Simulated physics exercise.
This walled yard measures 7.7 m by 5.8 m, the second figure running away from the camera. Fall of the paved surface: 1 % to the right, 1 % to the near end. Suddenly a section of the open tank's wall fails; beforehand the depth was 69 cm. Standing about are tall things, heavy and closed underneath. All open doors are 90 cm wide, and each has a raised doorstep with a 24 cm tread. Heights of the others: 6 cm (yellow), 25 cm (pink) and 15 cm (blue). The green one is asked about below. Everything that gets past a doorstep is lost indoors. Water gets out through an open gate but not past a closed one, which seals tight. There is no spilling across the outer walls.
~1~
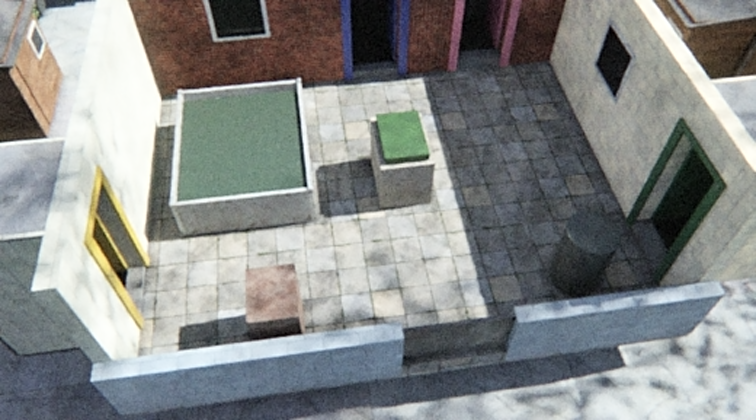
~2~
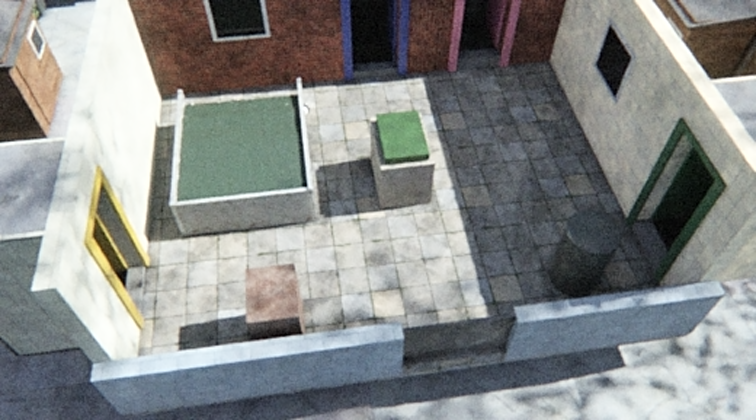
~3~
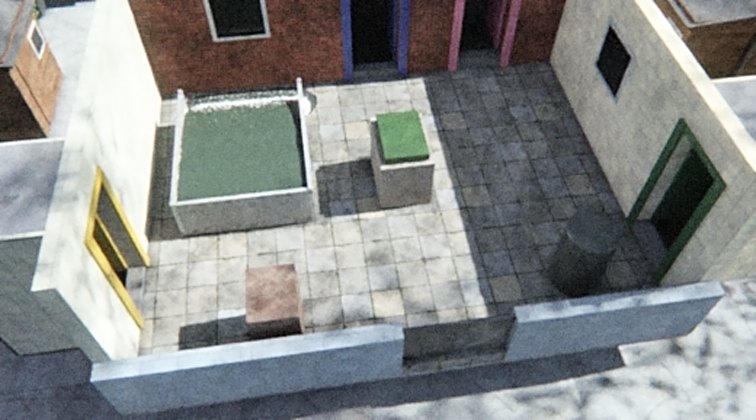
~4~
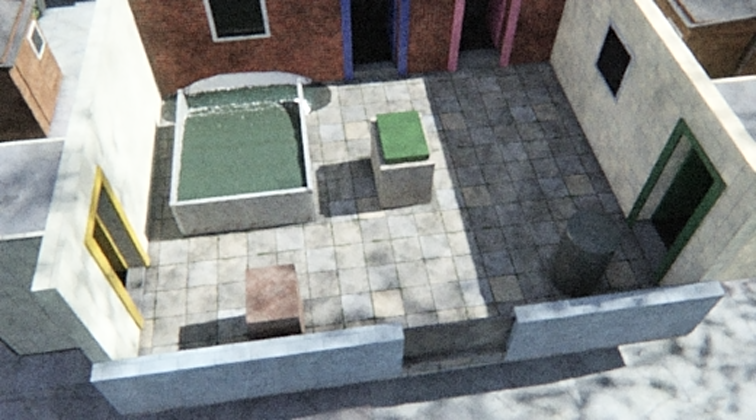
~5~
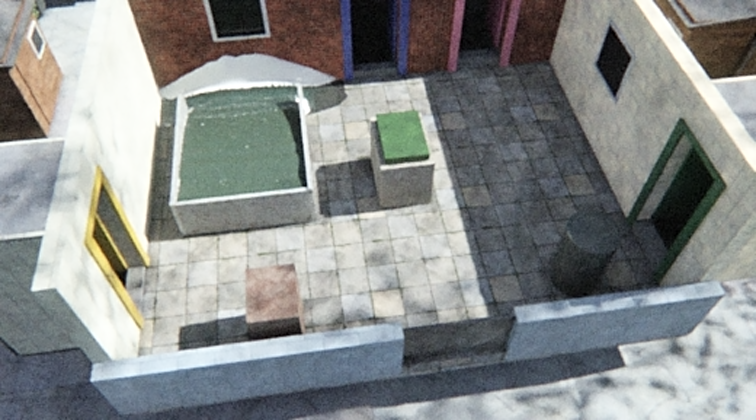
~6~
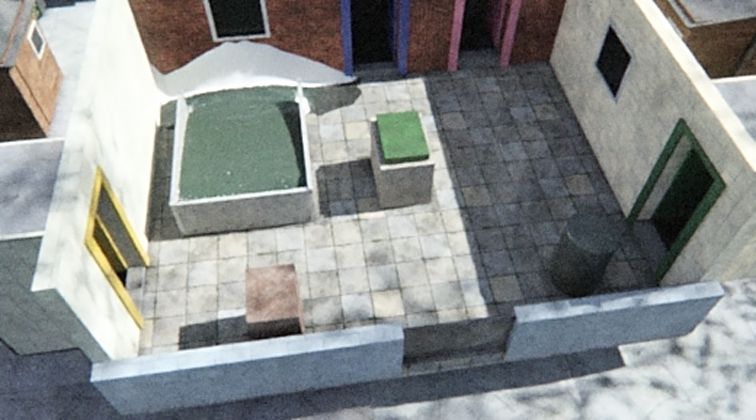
The clip opens on a walled, paved yard with a still, dark green open tank at the left and a green-topped block beside it. The tank's far side gives way, and white, churning water pours out behind it, spreading in a pale sheet along the brick wall.
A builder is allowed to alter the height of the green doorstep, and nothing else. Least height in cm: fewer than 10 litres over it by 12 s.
Approx. 14.5 cm.
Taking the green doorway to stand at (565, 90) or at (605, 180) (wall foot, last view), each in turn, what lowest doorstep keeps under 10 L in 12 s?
20 and 11.5 cm.
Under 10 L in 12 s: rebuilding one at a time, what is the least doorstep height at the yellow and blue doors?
Roughly 8.5 cm at yellow and 9.5 cm at blue.
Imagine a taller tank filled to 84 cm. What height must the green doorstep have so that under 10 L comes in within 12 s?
Then around 18 centimetres.
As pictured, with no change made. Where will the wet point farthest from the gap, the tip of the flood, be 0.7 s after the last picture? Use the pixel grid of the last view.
(449, 71).
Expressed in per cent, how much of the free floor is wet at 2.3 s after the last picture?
Near 50 per cent of the open floor.
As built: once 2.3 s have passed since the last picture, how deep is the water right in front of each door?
In cm: Yellow 10, green 0, pink 5, blue 12.
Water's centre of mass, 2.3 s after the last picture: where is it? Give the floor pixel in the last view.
(284, 145), roughly.
Then, 0.7 s after the last picture water covers 15 % of the floor, deepest (59 cm) near (172, 95); it has not reached the green door.
Then, 2.3 s after the last picture water covers 50 % of the floor, deepest (39 cm) near (136, 385); it has not reached the green door.
Then, 11.3 s after the last picture water covers 100 % of the floor, deepest (16 cm) near (487, 338); 14 cm at the green door, 0 litres in over its 22 cm doorstep.
At the green door as built, the water peaked near 17 cm, 7.1 s after the last picture.
Run again over the same 12 s with other heights there, 20 litres in over 13 cm, 1 litre over 18 cm. The limit of 10 litres is kept from about 14.5 cm up.
